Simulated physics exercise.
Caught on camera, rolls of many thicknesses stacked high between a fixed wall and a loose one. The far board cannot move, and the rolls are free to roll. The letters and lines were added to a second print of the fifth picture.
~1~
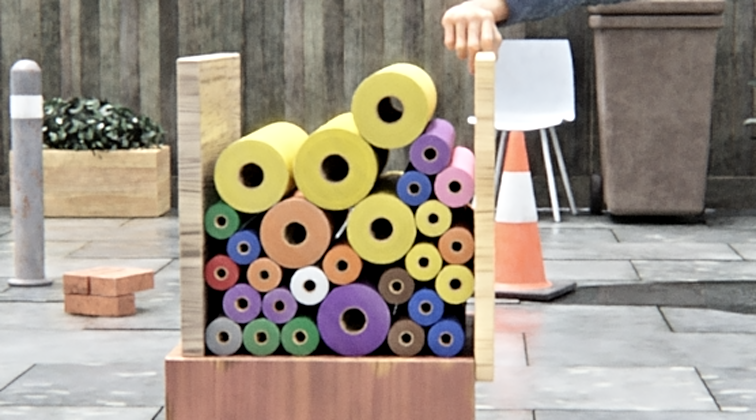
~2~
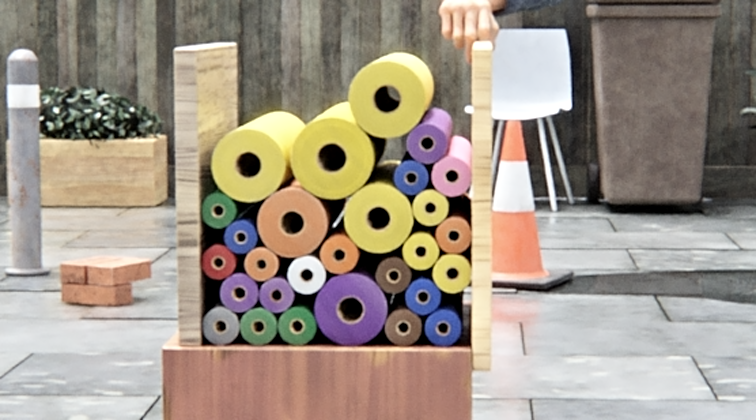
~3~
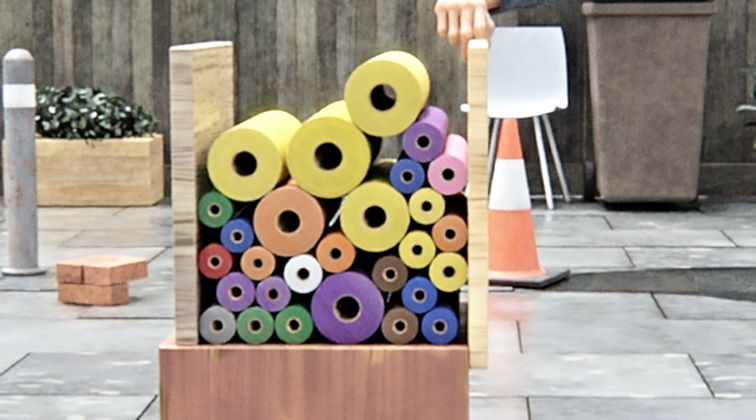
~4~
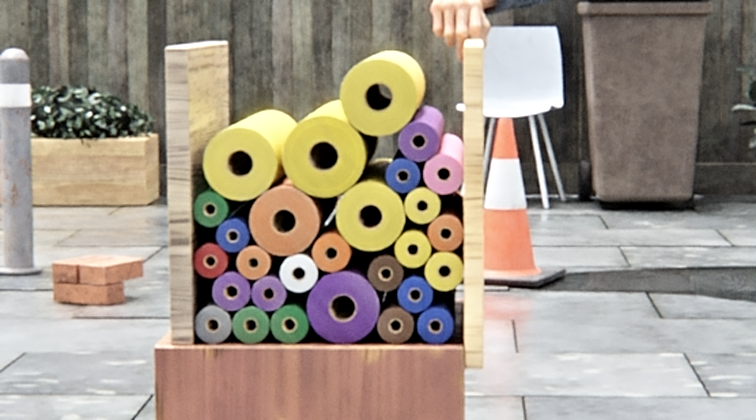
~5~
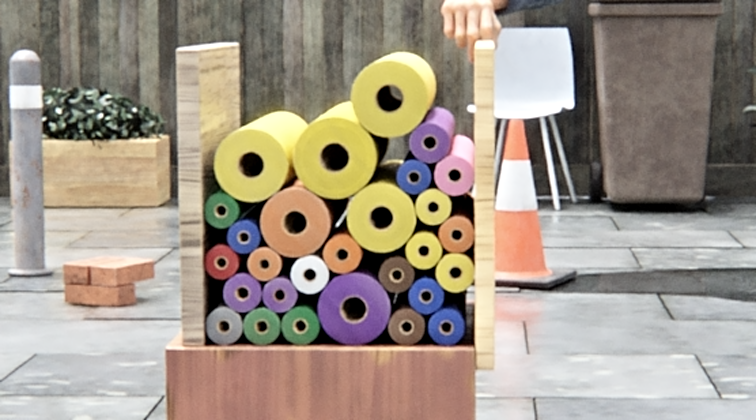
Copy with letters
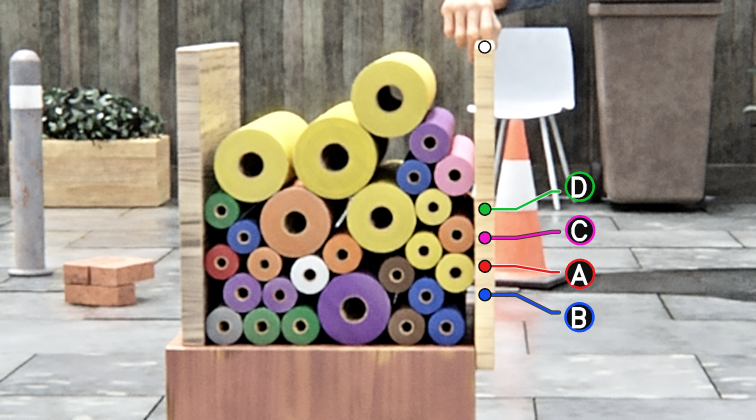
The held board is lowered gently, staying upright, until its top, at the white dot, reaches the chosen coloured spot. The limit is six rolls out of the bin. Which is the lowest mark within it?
Slide it to B.
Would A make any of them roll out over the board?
Yes, at A.
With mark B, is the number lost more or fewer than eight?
Fewer than eight.
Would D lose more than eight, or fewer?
At D, fewer than eight.
On the copy, A at (485, 266); B at (485, 294); C at (485, 238); D at (485, 209); the white dot at (485, 47).
On B. First, top of the board (475, 149).
Then, top of the board (475, 262).
Finally, top of the board (475, 293), six out over the board.
By contrast, A four out over the board; C four out over the board; D one out over the board.
